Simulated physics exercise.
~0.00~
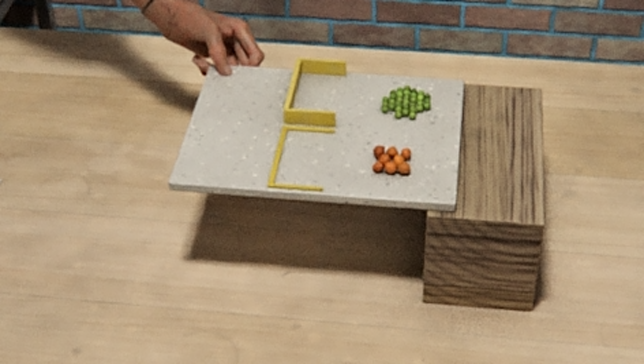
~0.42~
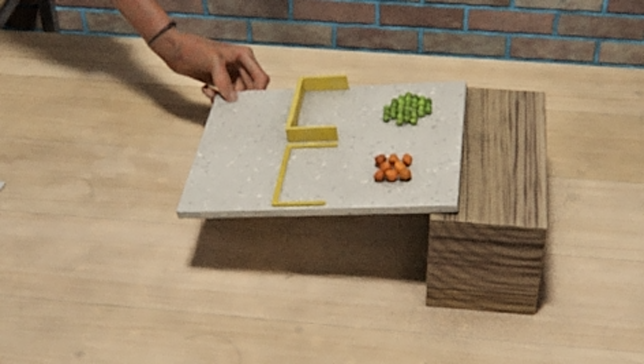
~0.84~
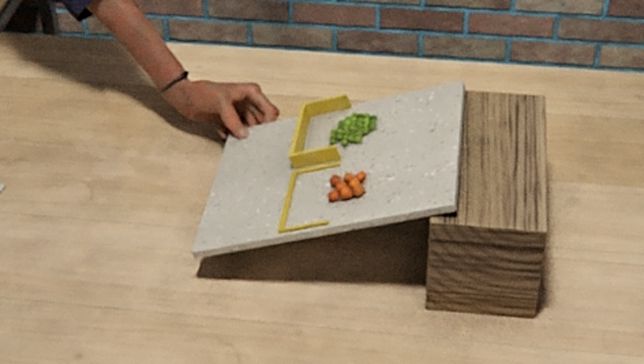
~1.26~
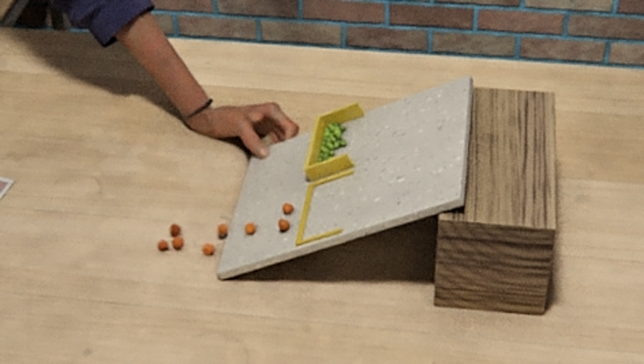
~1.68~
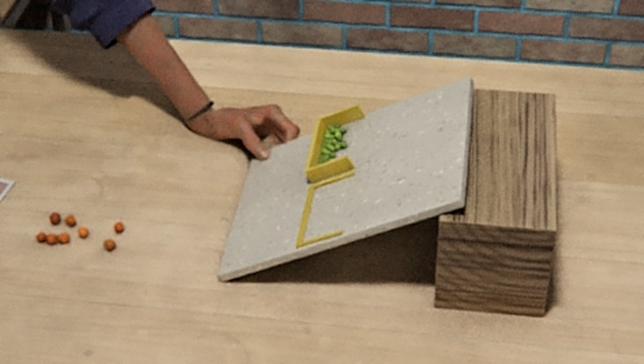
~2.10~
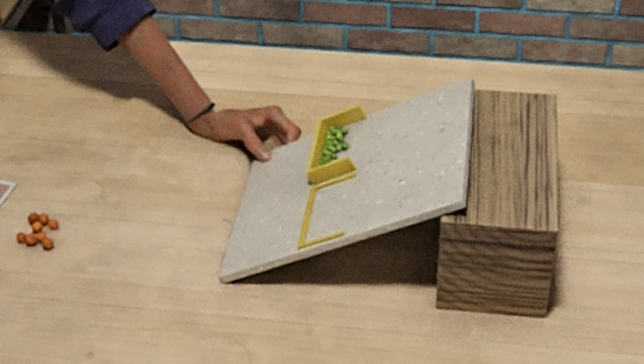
A hand at the upper left holds the raised left end of a pale speckled board whose right end rests on a dark wooden block, on a light wood counter before a brick wall, seen from slightly above. Two yellow barriers sit on the board, with small green pieces to the right of the farther one and orange pieces near the nearer one. The hand lowers the held end, and both heaps slide left. The green pieces gather behind their barrier, while the orange ones pass theirs, leave the board and roll across the counter. Finally the board rests tilted, still held, with the orange pieces clustered at far left.
